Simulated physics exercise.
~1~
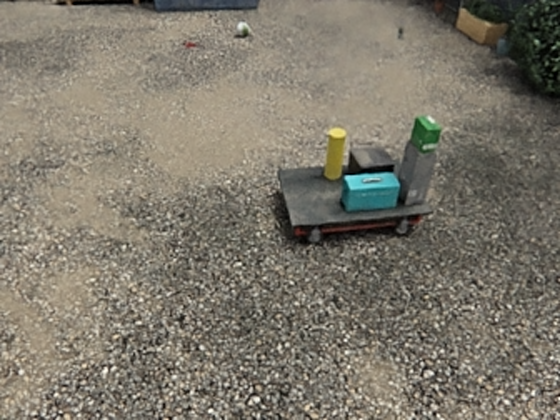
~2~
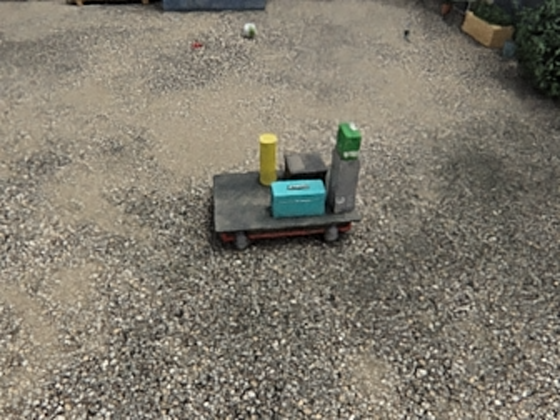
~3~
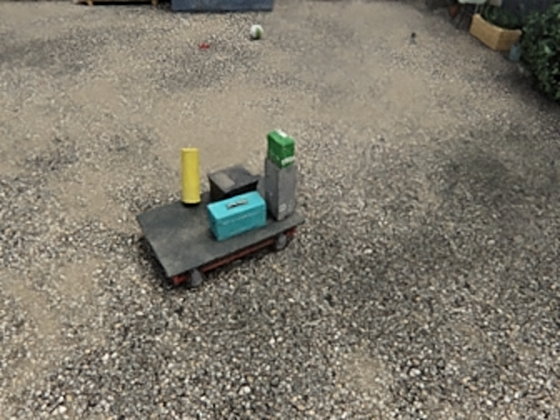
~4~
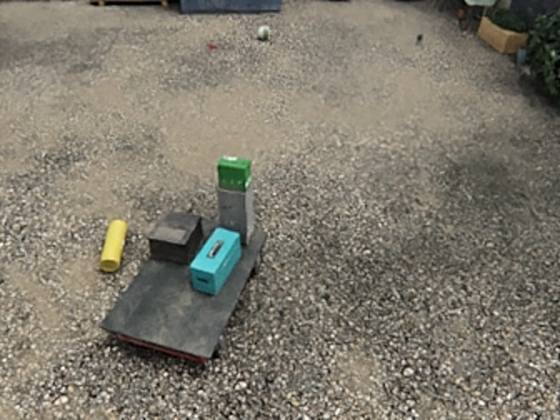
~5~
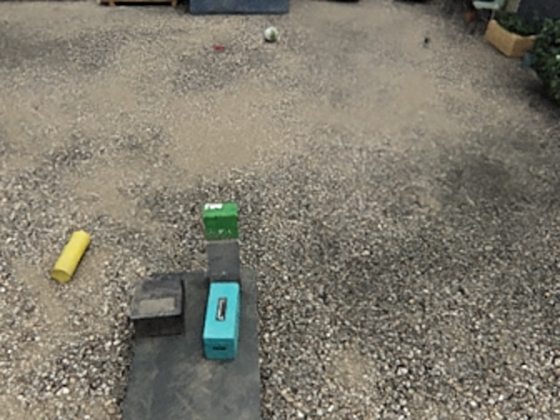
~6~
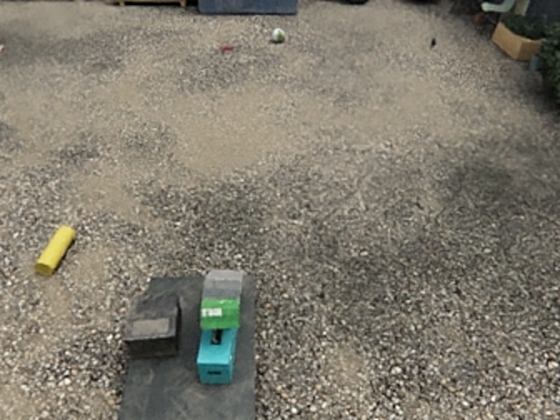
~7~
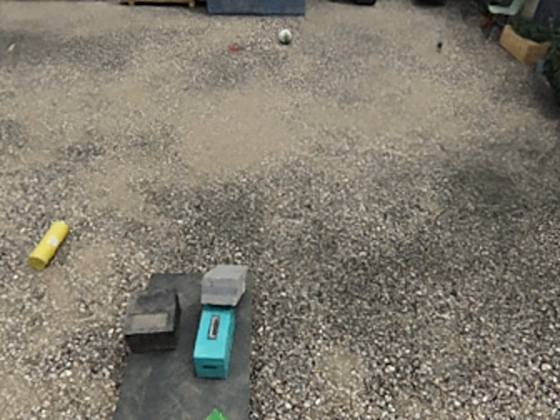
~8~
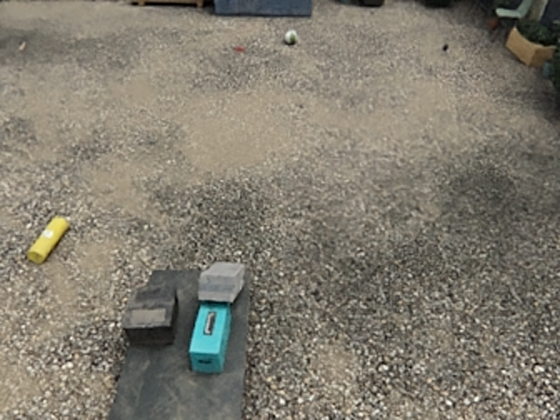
The clip opens on a gravel yard, where a flat dark cart rolls left carrying a yellow canister, a black tote, a turquoise toolbox and a tall grey box with a green parcel on top. As the cart curves toward the viewer, the canister leans, tips off the deck and ends up on its side on the gravel to the left. The cart comes to a halt near the bottom of the view, and the grey box tips forward behind the toolbox. The green parcel pitches over the toolbox and drops out of sight, leaving the toolbox and tote upright beside the tilted grey box.
